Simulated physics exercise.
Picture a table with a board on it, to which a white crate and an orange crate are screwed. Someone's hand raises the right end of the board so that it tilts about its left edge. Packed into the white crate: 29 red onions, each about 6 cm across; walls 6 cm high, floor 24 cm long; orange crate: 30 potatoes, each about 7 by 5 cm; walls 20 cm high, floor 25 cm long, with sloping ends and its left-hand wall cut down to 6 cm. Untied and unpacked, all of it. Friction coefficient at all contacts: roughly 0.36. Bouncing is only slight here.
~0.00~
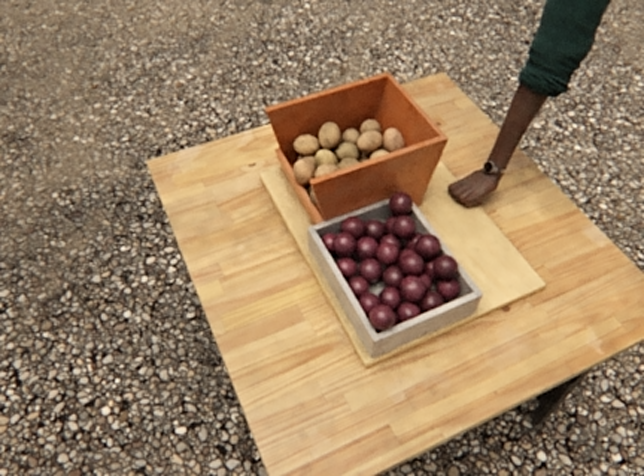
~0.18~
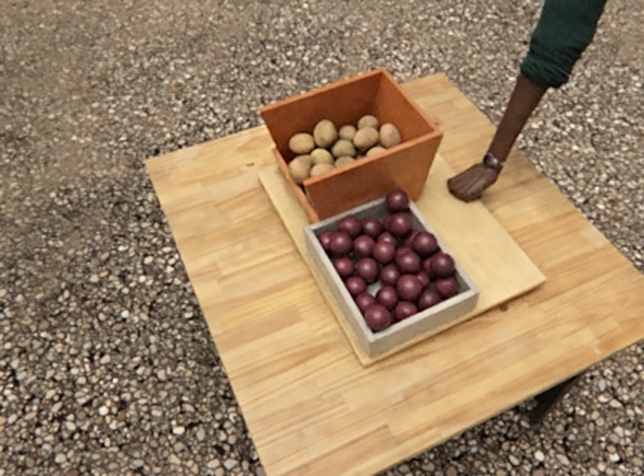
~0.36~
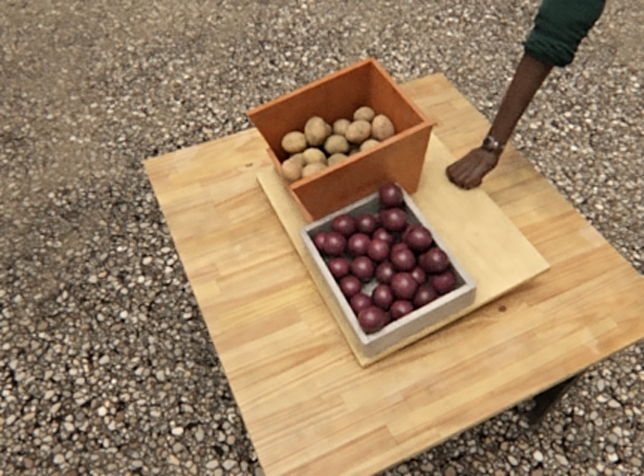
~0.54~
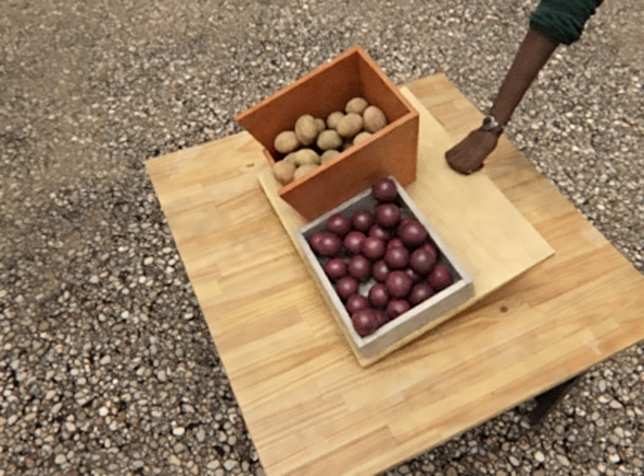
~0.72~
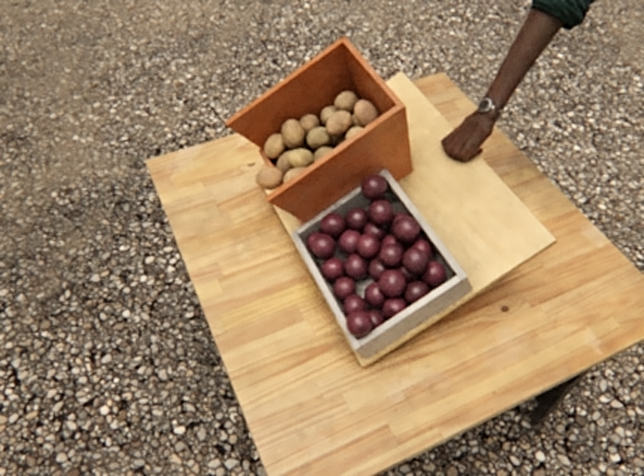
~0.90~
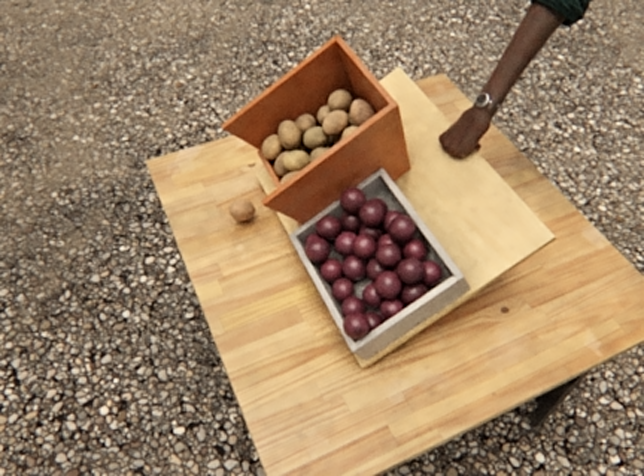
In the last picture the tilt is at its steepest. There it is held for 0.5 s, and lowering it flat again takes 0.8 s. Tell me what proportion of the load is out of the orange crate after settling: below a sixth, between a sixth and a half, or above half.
The proportion out is below a sixth.
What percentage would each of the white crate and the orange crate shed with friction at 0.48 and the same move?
Then the white crate sheds 0 per cent, while the orange crate sheds 0 per cent.
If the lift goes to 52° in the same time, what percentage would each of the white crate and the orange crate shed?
In that case white crate 30 %, orange crate 50 %.
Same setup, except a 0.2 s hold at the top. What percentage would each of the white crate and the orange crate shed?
In that case you'd see white crate shed 0 percent of its load and orange crate shed 0 percent.
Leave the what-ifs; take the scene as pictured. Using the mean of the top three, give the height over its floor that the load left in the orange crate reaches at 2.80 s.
Height: Roughly 12 cm.
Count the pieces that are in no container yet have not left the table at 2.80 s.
About 1.
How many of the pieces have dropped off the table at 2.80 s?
Roughly 0.
After 1.20 s, tilt 28°; 0 of 29 out of the white crate and 1 of 30 out of the orange crate.
After 1.58 s, tilt 24°; 0 of 29 out of the white crate and 1 of 30 out of the orange crate.
After 2.12 s, tilt 1°; 0 of 29 out of the white crate and 1 of 30 out of the orange crate.
Final count (at 2.80 s), 0 of 29 out of the white crate and 1 of 30 out of the orange crate. Asked share, 1 of 30, 3 per cent.
